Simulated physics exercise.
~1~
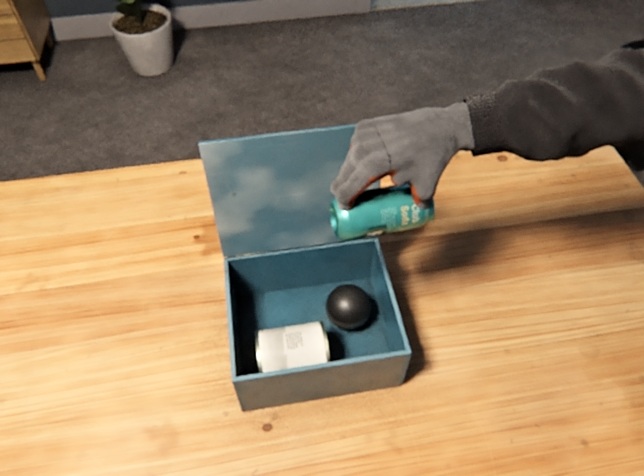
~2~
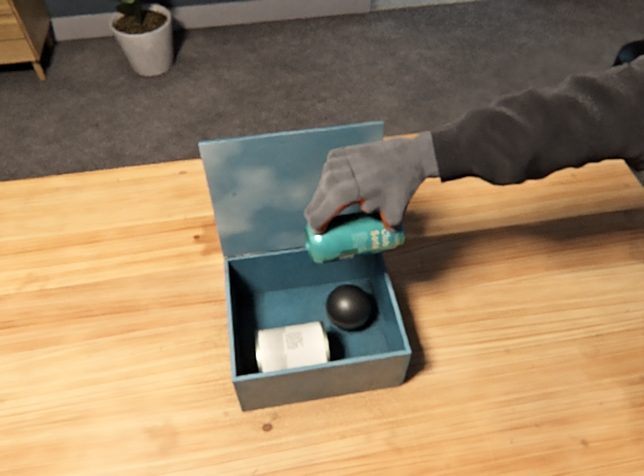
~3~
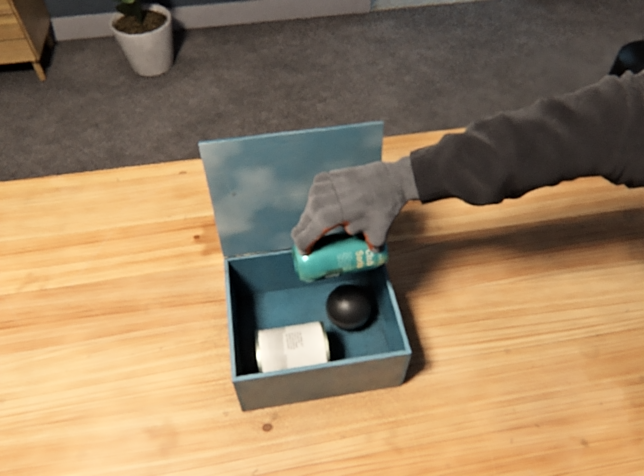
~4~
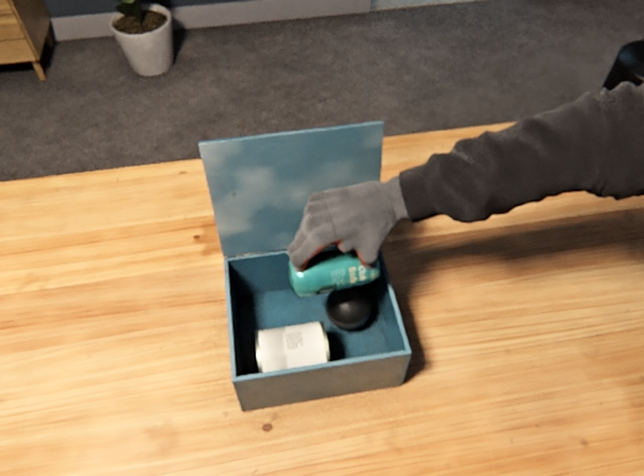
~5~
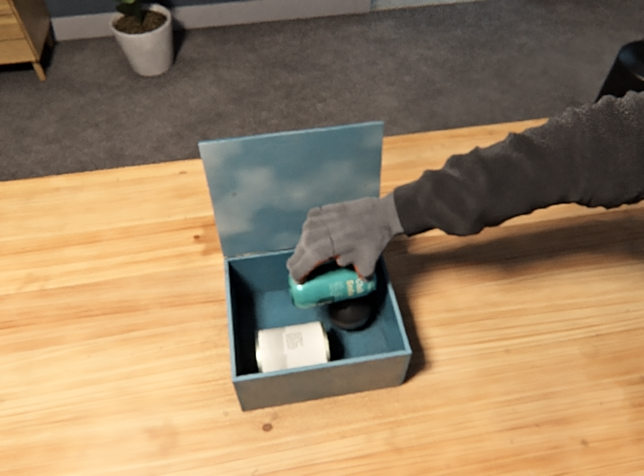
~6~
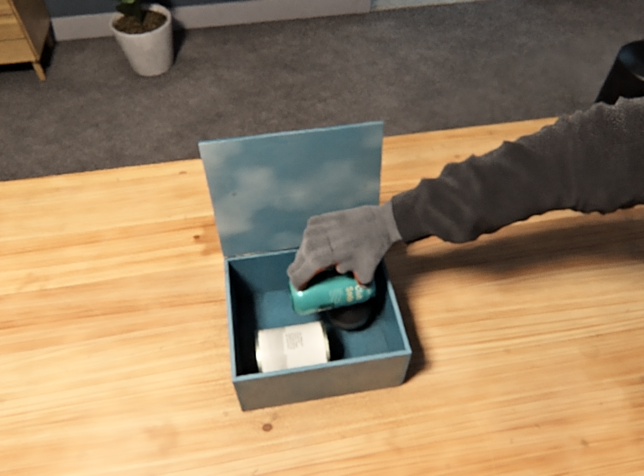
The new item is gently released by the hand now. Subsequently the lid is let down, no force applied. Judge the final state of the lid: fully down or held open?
The lid is going to go down completely.
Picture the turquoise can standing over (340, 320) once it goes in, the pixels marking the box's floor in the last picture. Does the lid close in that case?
Then the box lid comes to rest down.
Then, 0.40 s after the last picture, turquoise can rolled about its own width near (303, 301); black ball rolled a little.
Then, 1.30 s after the last picture, lid 80° above the rim; turquoise can rolled well along near (276, 300).
Then, 1.70 s after the last picture, lid 46° above the rim; turquoise can rolled well along near (276, 300).
Then, 2.00 s after the last picture, lid 6° above the rim; turquoise can rolled well along near (276, 300).
At rest, lid shut; moved from the start, turquoise can; the other 2 in place. Seen from the same camera at the end, turquoise can near (276, 300).
